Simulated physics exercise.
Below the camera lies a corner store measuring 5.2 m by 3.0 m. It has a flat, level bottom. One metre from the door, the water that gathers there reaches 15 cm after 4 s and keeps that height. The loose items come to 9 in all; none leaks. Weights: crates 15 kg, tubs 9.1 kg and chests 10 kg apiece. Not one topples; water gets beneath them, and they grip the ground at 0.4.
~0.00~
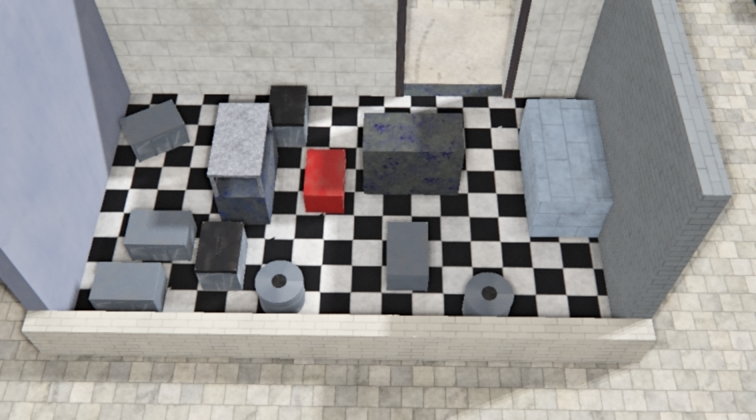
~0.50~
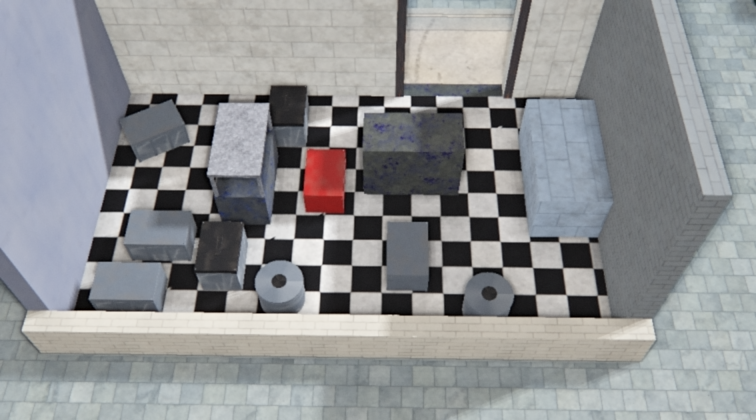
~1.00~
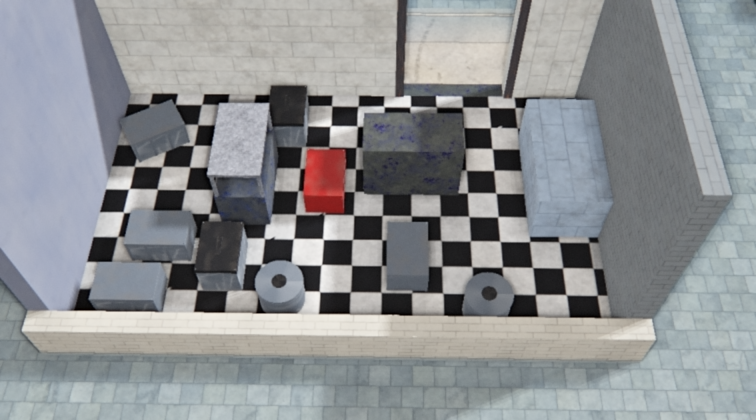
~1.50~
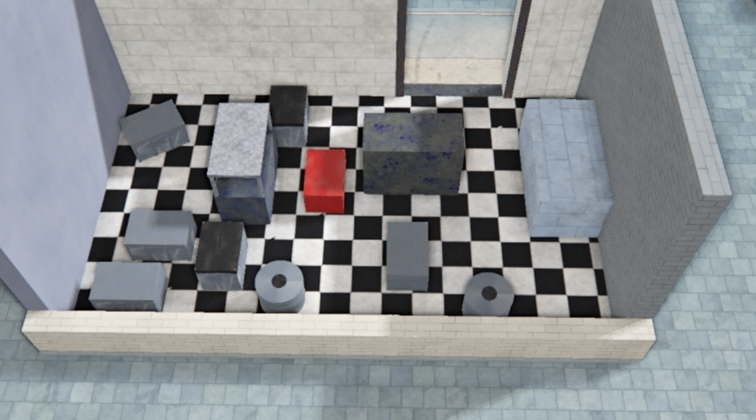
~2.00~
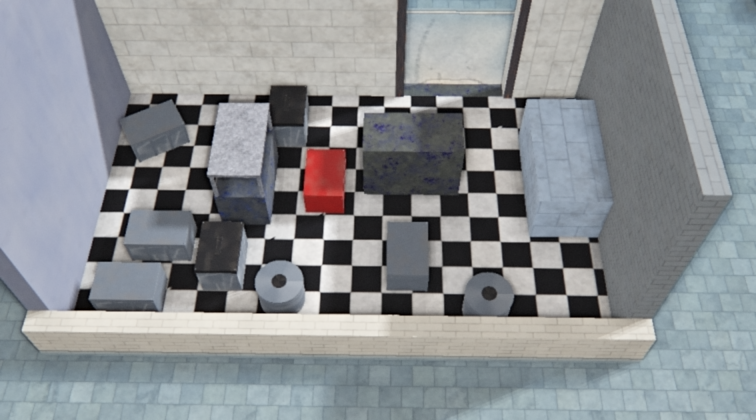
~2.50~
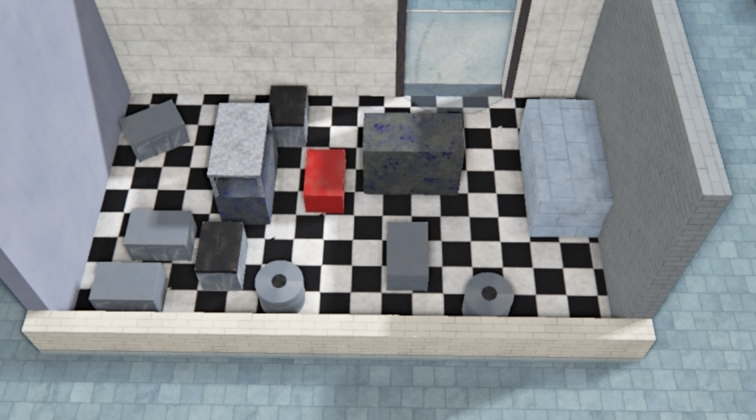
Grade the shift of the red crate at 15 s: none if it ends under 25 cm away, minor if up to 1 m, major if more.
The shift is none.
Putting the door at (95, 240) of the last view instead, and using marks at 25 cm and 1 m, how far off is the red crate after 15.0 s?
Outcome - red crate: In place.
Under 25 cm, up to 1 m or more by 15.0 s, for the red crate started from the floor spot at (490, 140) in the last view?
Looks like it is swept a long way.
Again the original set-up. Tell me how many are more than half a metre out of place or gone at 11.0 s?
2.
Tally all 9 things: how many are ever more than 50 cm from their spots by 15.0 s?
By my count, 4.
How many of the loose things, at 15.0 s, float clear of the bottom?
The count is 8.
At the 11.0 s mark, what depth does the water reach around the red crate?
Depth: About 4 cm.
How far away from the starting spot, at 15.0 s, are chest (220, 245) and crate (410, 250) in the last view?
Net displacement, in order: 20 cm; 30 cm.
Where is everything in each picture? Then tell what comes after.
The red crate at (325, 172), on the bottom; 0.0 m2 under water; 0 of 9 have shifted, in the first picture.
The red crate at (325, 172), on the bottom; 0.0 m2 under water; 0 of 9 have shifted, in the second picture.
The red crate at (325, 172) rests on the ground; water covers 0.0 m2; 0 of 9 have shifted, in the third picture.
The red crate at (325, 172) rests on the ground; 0.0 m2 under water; 0 of 9 have shifted, in the fourth picture.
The red crate at (325, 172) rests on the ground; 0.0 m2 under water; 0 of 9 have shifted, in the fifth picture.
The red crate at (325, 172), on the bottom; water covers 0.2 m2; 0 of 9 have shifted, in the sixth picture.
After 3.5 s the red crate is near (325, 172), 0.0 m from its start, aground; 0 afloat.
After 6.8 s the red crate is near (325, 172), 0.0 m from its start, aground; 0 afloat.
After 11.0 s the red crate is near (325, 172), 0.0 m from its start, aground; 2 afloat.
After 15.0 s the red crate is near (325, 172), 0.0 m from its start, afloat; 8 afloat.
